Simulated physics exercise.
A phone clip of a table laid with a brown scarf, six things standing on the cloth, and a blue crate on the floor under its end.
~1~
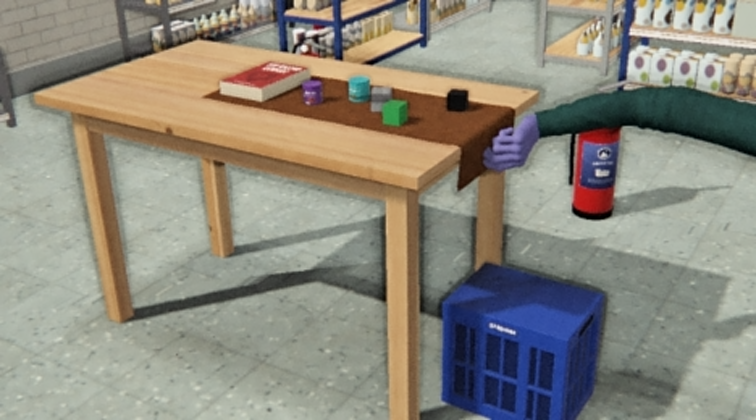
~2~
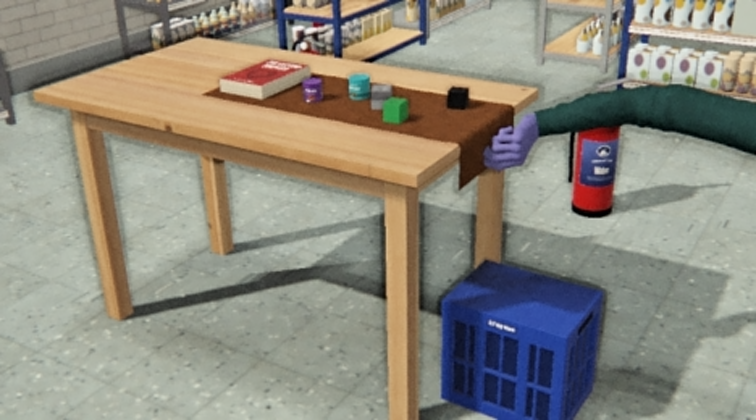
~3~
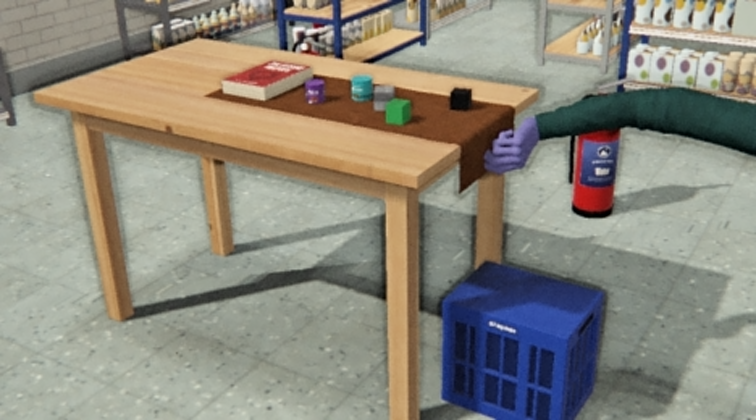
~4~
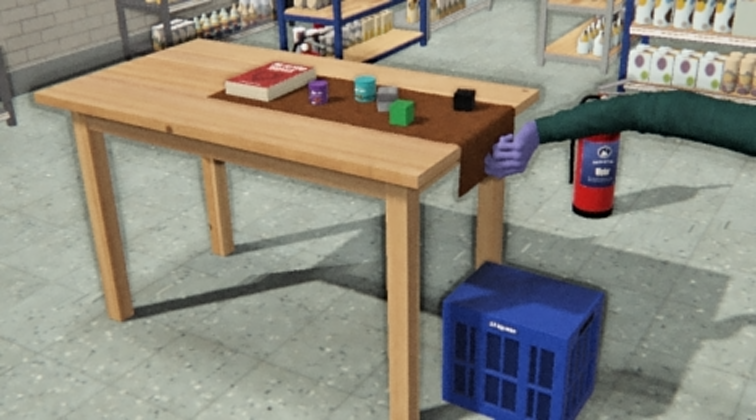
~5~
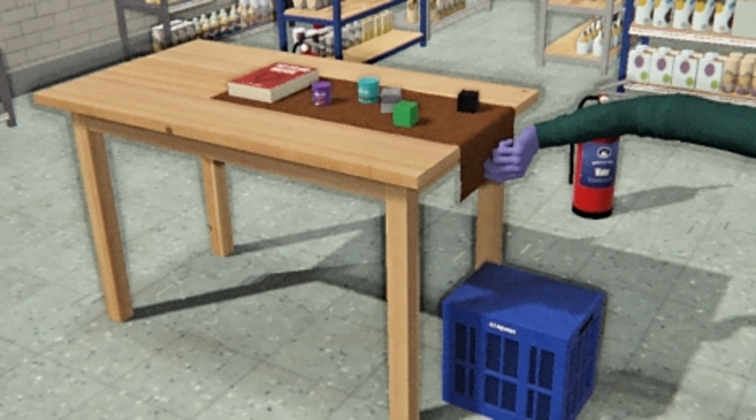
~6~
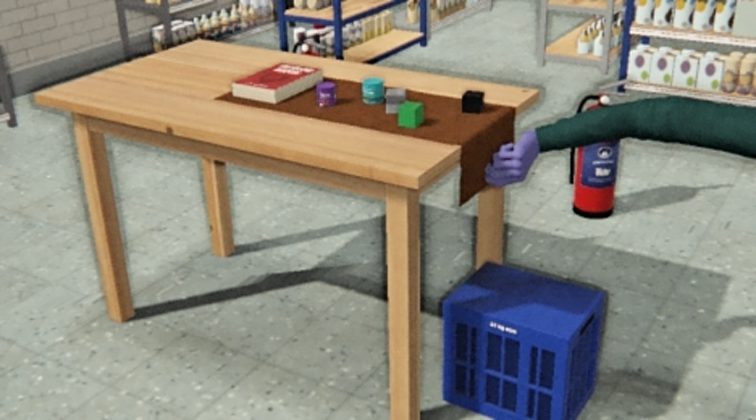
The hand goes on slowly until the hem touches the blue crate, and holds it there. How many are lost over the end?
Over the edge go three.
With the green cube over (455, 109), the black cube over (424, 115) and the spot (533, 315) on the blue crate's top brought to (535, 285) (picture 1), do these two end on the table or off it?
The green cube goes over, the black cube comes down.
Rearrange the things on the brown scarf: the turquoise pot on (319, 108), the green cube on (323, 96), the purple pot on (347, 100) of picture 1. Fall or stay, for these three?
The turquoise pot keeps its place on top, the green cube stays on, the purple pot remains up.
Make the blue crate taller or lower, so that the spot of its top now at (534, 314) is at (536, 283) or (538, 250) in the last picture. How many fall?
Then 2 and 1.
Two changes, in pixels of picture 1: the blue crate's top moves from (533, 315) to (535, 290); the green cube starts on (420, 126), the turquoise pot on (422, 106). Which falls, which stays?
The green cube drops off; the turquoise pot falls.
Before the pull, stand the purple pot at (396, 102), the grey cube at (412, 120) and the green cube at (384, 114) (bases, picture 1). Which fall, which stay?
The purple pot falls, the grey cube falls, the green cube drops off.
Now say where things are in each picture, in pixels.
The first frame shows hem (458, 191); black cube (458, 91); green cube (395, 103); grey cube (381, 90); turquoise pot (359, 79); purple pot (312, 83); top of the crate (533, 314).
The second frame shows hem (459, 191); black cube (458, 89).
The third frame shows hem (459, 194); green cube (398, 102).
The fourth frame shows hem (458, 198); grey cube (388, 90); top of the crate (533, 313).
The fifth frame shows hem (460, 203); turquoise pot (369, 80).
The sixth frame shows hem (458, 207); black cube (473, 93); green cube (411, 105); grey cube (396, 91); turquoise pot (373, 81); purple pot (326, 85).
A little later, hem near (488, 260); black cube and green cube gone.
Next, hem on the crate; black cube, green cube and grey cube gone.
When it is over, hem on the crate; black cube, green cube and grey cube gone. The table loses three.
